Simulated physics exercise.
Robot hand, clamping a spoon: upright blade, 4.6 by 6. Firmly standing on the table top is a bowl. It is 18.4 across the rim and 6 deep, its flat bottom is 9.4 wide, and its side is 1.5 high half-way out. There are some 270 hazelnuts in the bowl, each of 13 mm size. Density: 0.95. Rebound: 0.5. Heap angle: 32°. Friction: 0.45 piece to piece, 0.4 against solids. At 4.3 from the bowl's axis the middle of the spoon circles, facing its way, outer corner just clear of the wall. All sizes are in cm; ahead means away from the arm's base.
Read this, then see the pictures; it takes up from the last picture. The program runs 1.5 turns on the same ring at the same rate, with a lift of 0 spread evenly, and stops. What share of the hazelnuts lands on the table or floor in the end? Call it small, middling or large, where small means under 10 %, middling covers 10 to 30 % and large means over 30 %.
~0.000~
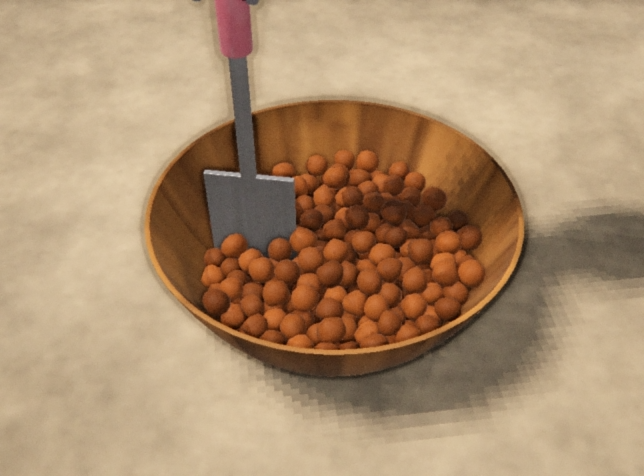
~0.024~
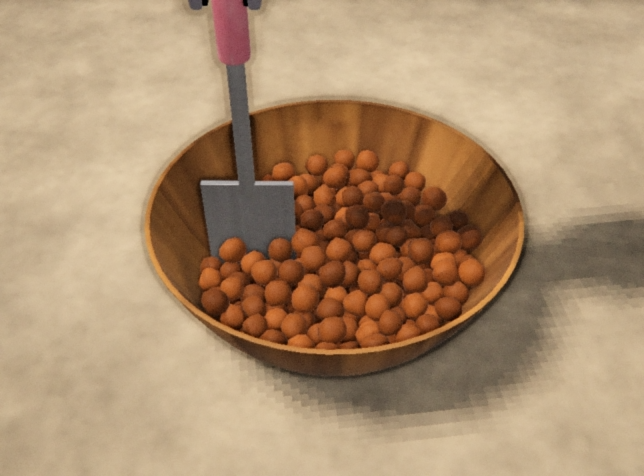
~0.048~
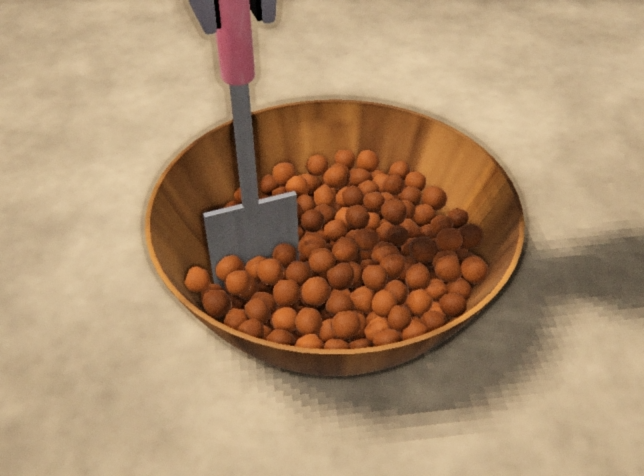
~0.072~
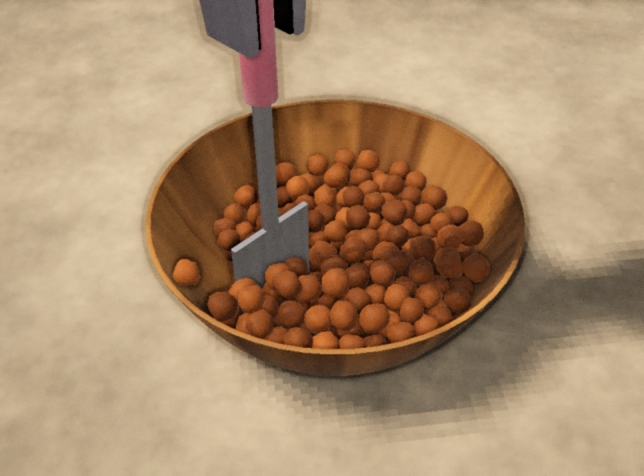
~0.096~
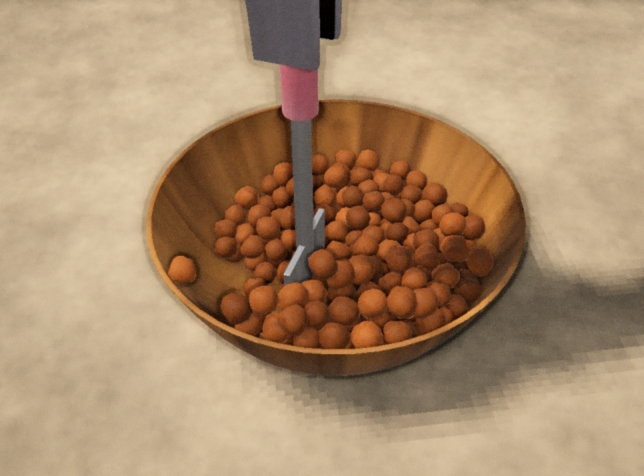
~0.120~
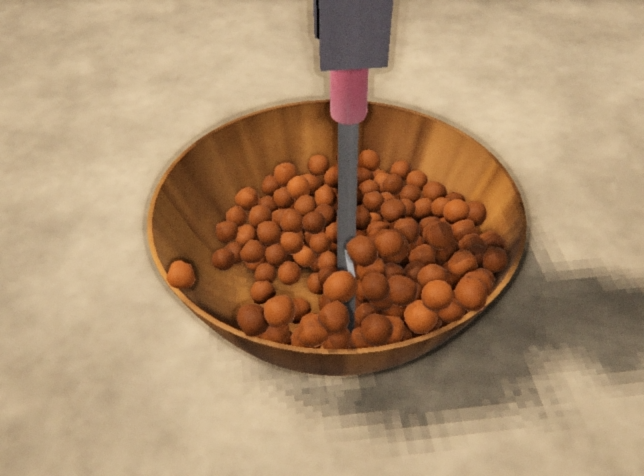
I would call it large.
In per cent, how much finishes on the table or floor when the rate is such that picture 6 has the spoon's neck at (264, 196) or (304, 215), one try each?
Around 25 and 40 percent, in that order.
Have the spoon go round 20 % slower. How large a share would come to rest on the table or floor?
Estimated share: About 45 per cent.
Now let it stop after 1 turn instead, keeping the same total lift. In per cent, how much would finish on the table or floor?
About 50 per cent.
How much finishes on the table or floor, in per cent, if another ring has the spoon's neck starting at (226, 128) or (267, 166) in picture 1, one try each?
Near 50 and 45 in a hundred, one try each.
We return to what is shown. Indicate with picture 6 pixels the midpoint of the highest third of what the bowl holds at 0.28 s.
That third sits centred at about (315, 127).
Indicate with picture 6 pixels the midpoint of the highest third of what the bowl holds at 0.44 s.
The centre is roughly (310, 314).
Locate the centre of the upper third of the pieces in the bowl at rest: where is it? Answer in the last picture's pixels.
The centre sits around (364, 212) in the last picture.
After 0.28 s, 270° round, highest piece 11 above the table; 191 in the bowl, 6 on the table or floor, 70 in flight or on the tool.
After 0.44 s, 76° round, highest piece 11 above the table; 135 in the bowl, 95 on the table or floor, 37 in flight or on the tool.
After 0.72 s, 180° round, highest piece 5 above the table; 162 on the table or floor, 105 in the bowl.
After 1.42 s, 180° round, highest piece 4 above the table; 162 on the table or floor, 105 in the bowl.
At rest, 162 on the table or floor, 105 in the bowl. That is 61 % on the table or floor.
